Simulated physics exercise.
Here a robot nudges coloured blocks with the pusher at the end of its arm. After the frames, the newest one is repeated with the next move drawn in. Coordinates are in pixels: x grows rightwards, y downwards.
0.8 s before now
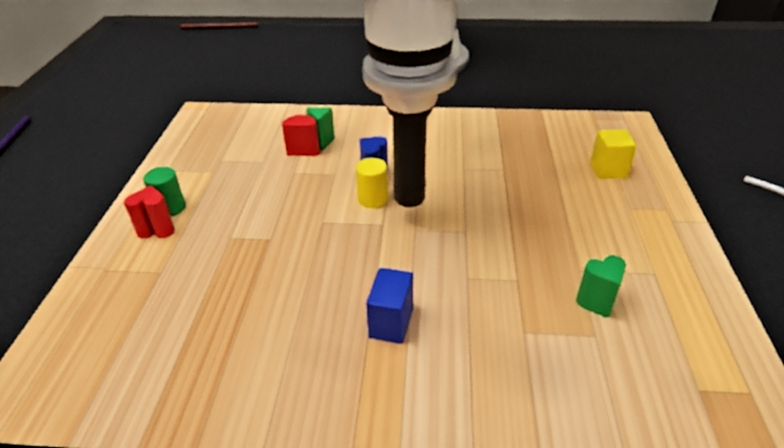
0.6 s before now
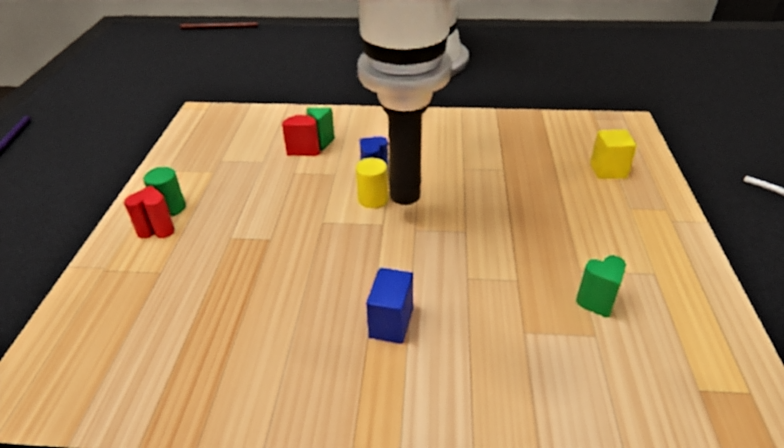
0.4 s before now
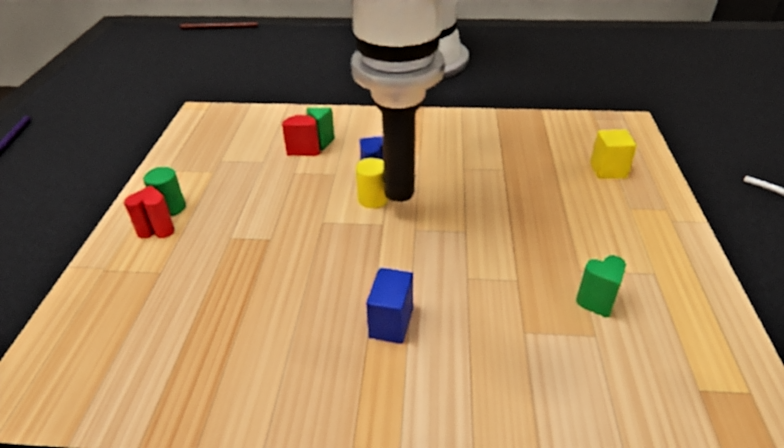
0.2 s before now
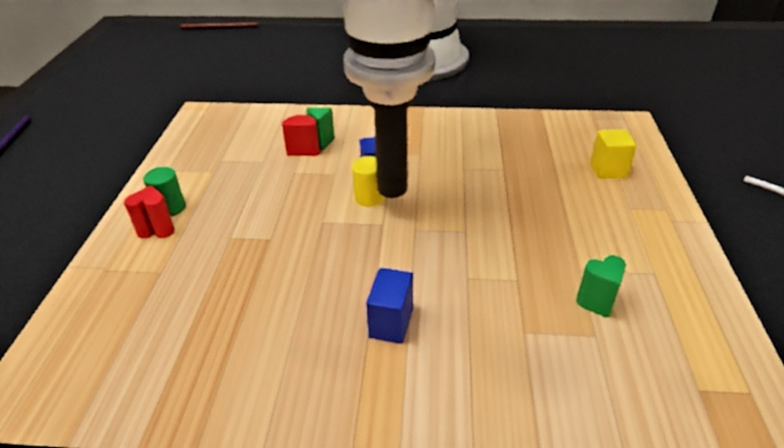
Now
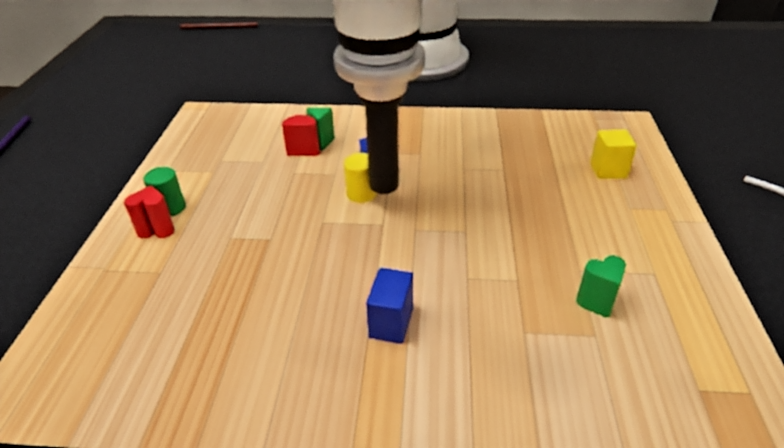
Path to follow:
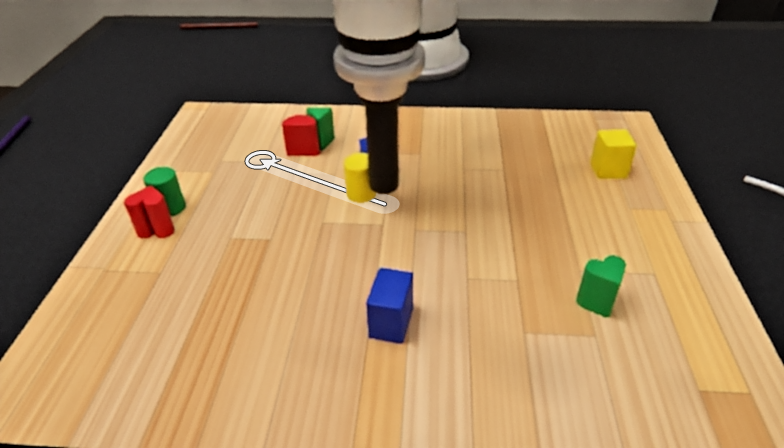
A light wooden board on a black table is seen from a fixed, raised view in front. A blue block sits near the middle, green ones to the right and left, red ones at left, a yellow block at upper right, and a yellow cylinder before a small blue piece. The robot arm's black pusher slides slightly left and away, meets the yellow cylinder and nudges it a little left.
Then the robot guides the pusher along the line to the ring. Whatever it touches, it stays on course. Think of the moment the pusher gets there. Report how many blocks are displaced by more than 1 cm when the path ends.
2 blocks.
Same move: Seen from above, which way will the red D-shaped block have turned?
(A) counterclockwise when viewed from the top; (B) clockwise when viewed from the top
Correct choice: B.
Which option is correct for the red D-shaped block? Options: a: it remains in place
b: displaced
It's b.
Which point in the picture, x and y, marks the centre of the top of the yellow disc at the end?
I think it will end close to (271, 115).
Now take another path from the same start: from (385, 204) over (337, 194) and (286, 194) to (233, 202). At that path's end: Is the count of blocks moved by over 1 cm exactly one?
Answer: Yes.
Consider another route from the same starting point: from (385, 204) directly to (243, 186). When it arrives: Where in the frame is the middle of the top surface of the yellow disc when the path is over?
Its top middle will sit at (319, 146).
Path on the board, from (385, 204) to (260, 160).
What follows on the original path. One third of the way, pusher at (337, 170); yellow disc at (318, 143).
Two thirds of the way, pusher at (295, 156); red D-shaped block at (298, 115); yellow disc at (290, 126).
At the end, pusher at (257, 143); red D-shaped block at (297, 111), turned 45° clockwise; yellow disc at (271, 115); blue heart in place.
